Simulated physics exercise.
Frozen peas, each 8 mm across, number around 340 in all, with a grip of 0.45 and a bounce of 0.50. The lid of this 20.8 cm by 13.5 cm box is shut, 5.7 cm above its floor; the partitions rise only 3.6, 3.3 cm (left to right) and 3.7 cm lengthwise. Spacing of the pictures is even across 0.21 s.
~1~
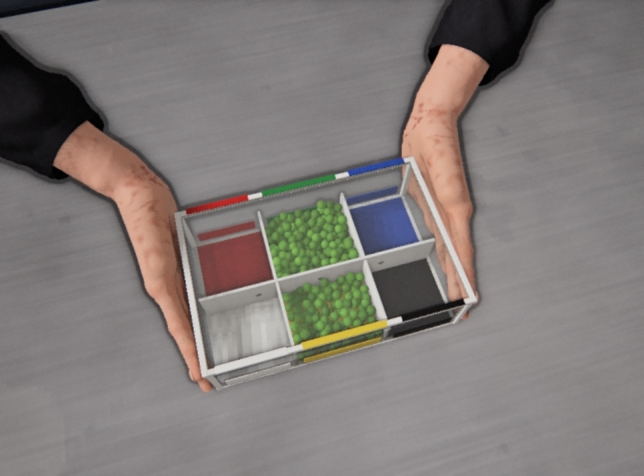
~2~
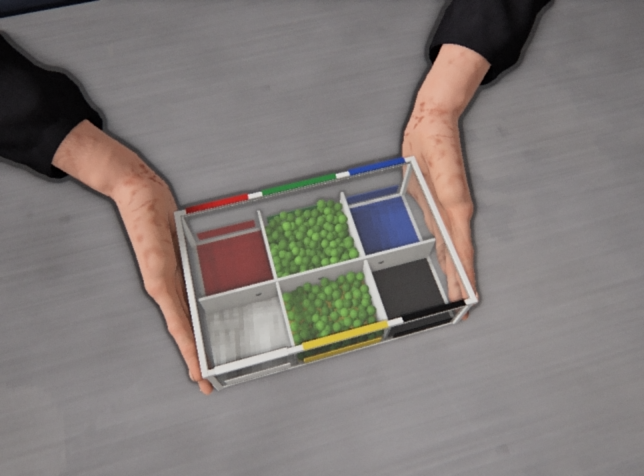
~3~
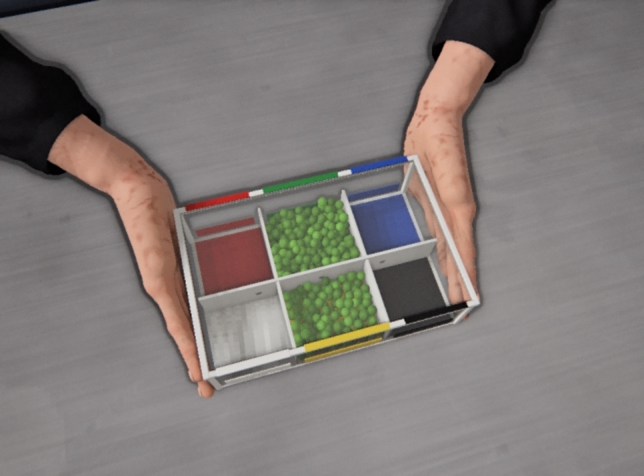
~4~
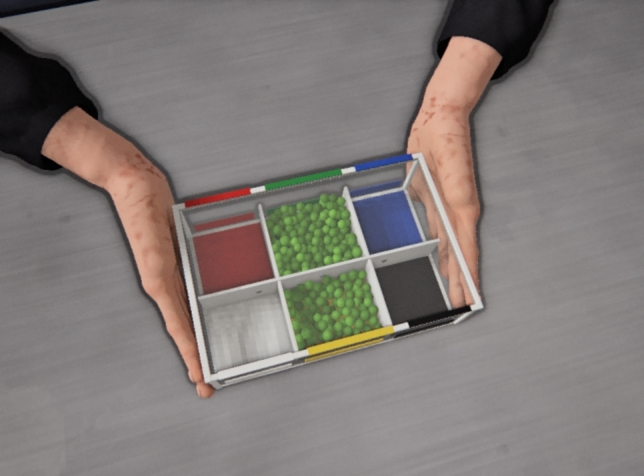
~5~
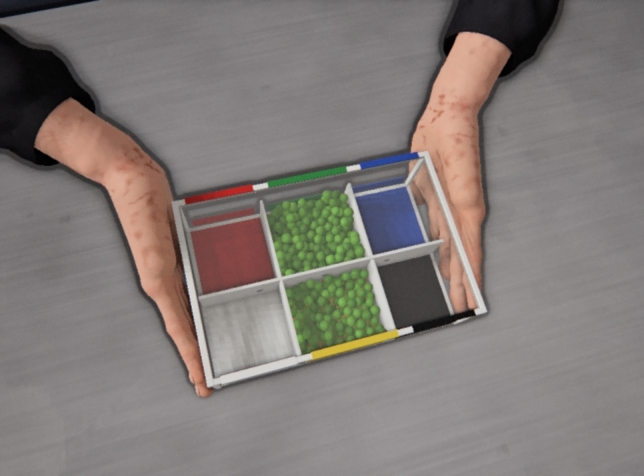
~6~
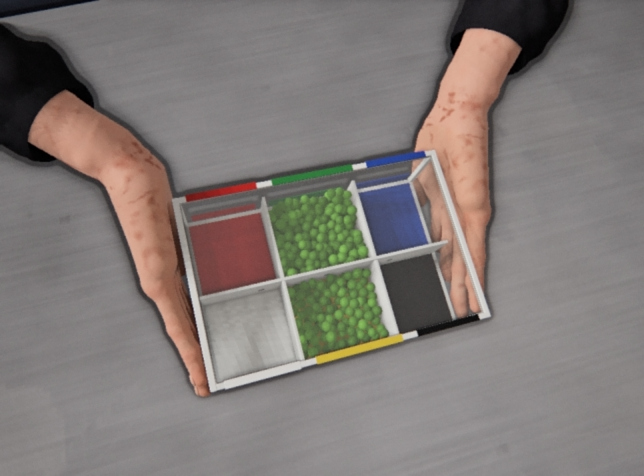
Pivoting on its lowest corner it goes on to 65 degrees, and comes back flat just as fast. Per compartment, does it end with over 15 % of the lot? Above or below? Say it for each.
Red compartment: Below, blue compartment: Below, green compartment: Above, yellow compartment: Above, white compartment: Below, black compartment: Below.
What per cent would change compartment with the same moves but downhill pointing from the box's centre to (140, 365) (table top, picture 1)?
15 %.
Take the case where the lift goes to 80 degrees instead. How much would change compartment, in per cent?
35 percent.
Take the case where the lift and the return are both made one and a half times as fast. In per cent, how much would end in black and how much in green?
That way black would end with 10 per cent and green with 50 per cent.
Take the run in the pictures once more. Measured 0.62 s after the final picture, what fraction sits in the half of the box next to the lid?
Roughly 20 per cent.
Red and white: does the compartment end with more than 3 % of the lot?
Checking red: It falls short; checking white: It falls short.
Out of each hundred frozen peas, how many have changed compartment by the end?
About 15 percent of it.
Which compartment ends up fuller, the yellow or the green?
The green compartment ends up with more.
Then, 0.62 s after the last picture, tilt 64 degrees; green 65 %, yellow 35 %.
Then, 1.03 s after the last picture, tilt 28 degrees; green 50 %, yellow 40 %, black 10 %.
Then, 1.53 s after the last picture, tilt 0 degrees; green 50 %, yellow 40 %, black 10 %.
In the end, red 0 %, blue 0 %, green 50 %, yellow 40 %, white 0 %, black 10 %.
